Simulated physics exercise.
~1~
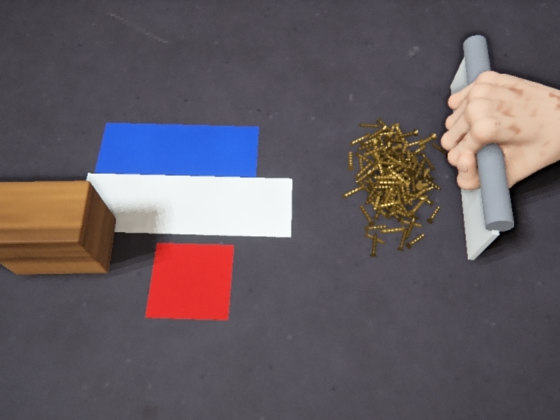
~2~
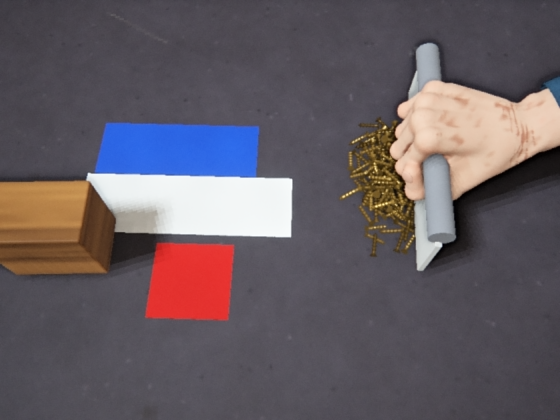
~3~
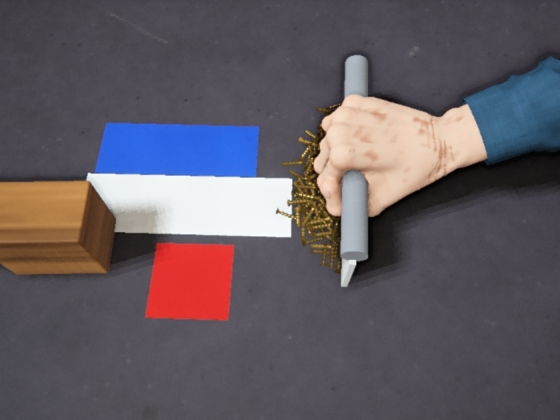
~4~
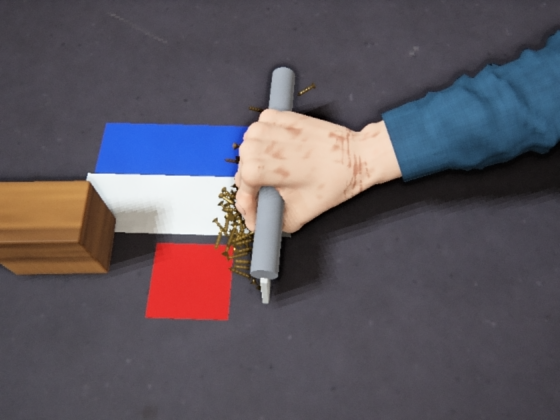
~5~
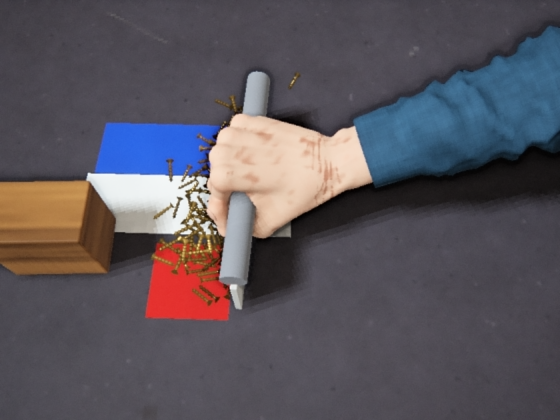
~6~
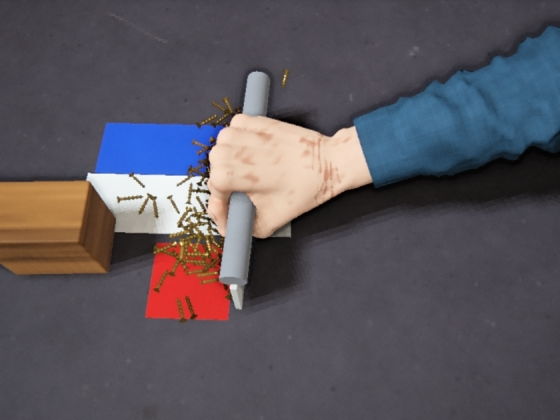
A hand gripping a grey-handled scraper sweeps a pile of brass-coloured screws left across a dark surface toward a wooden block, then halts, leaving the screws scattered over the blue, white and red mats, with a few lying off them.
